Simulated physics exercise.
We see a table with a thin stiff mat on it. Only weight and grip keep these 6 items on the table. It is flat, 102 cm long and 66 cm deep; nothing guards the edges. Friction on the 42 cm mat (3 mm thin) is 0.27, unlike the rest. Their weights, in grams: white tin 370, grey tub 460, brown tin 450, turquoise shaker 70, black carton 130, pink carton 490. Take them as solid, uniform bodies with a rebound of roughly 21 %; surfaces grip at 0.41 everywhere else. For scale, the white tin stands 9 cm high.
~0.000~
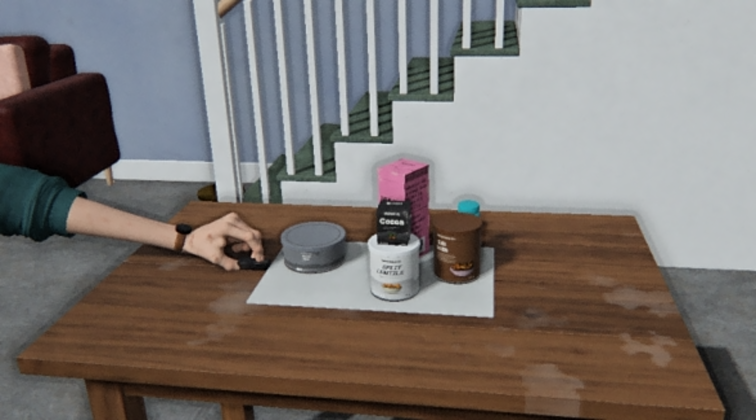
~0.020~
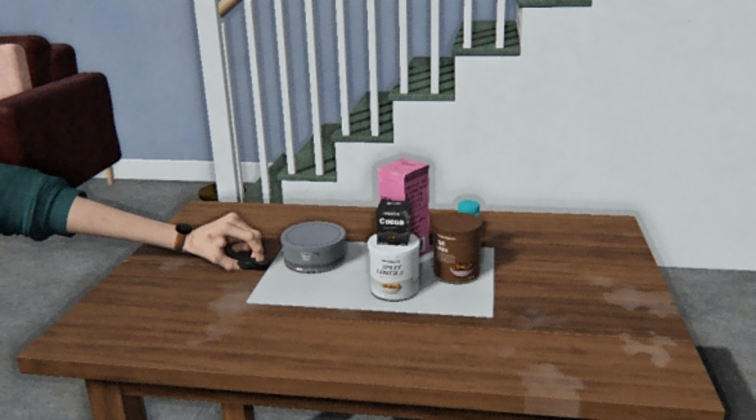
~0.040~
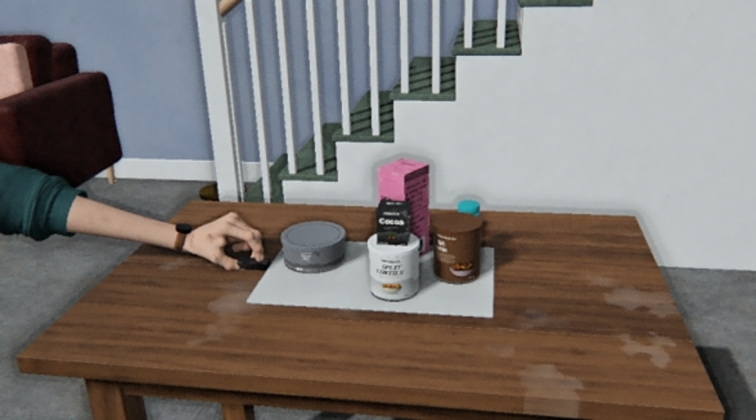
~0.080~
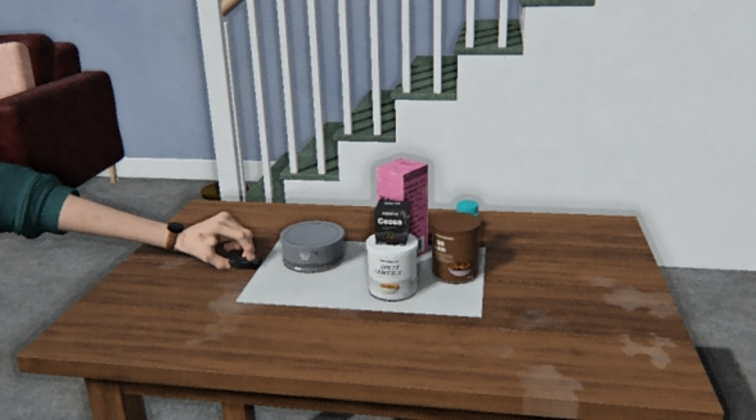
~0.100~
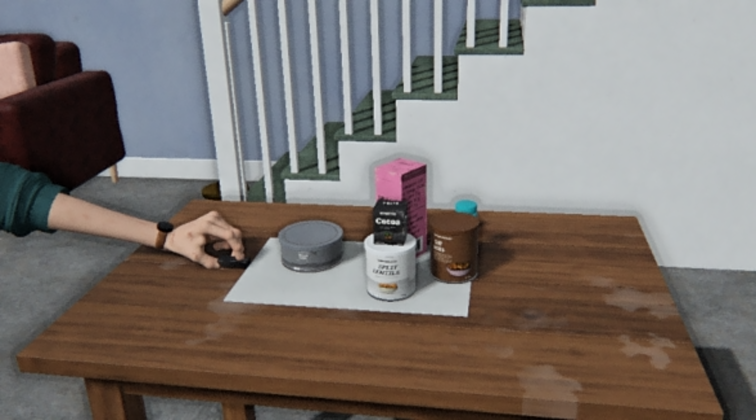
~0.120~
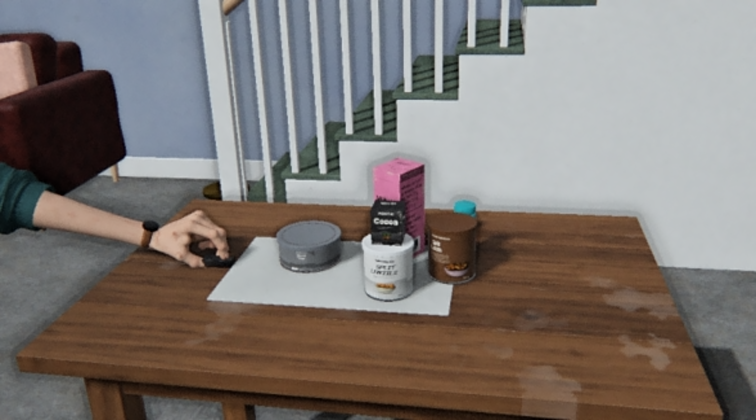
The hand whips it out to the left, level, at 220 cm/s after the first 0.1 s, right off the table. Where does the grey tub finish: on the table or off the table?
The grey tub remains on top.
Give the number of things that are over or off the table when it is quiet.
In all, 0.
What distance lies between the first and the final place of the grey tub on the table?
Some 16 cm.
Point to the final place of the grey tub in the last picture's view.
Around (236, 244).
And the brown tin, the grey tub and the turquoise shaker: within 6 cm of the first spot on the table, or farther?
The brown tin holds its spot; the grey tub gets shifted; the turquoise shaker holds its spot.
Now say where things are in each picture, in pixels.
Mat pulled 0 cm; grey tub (314, 247); white tin (394, 266), in the first frame.
Mat pulled 0 cm; black carton (394, 223), in the second frame.
Mat pulled 0 cm; pink carton (404, 212); white tin (394, 266), in the third frame.
Mat pulled 2 cm; brown tin (456, 248), in the fourth frame.
Mat pulled 4 cm; black carton (390, 222); pink carton (402, 211), in the fifth frame.
Mat pulled 7 cm; grey tub (310, 246); white tin (388, 266), in the sixth frame.
Around 0.22 s, mat pulled 29 cm; grey tub shifted 4 cm near (293, 245); pink carton at 4° to upright; turquoise shaker at 5° to upright.
Around 0.32 s, mat pulled 51 cm; grey tub shifted 10 cm near (263, 245); pink carton at 8° to upright; black carton shifted 5 cm.
Around 0.52 s, mat pulled 94 cm; grey tub shifted 16 cm near (236, 244); pink carton at 7° to upright; black carton shifted 5 cm.
Finally (1.5 s), not toppled but over 6 cm from the start, grey tub; the other 5 still in place (within 6 cm). Final places as that camera would see them, grey tub near (236, 244).
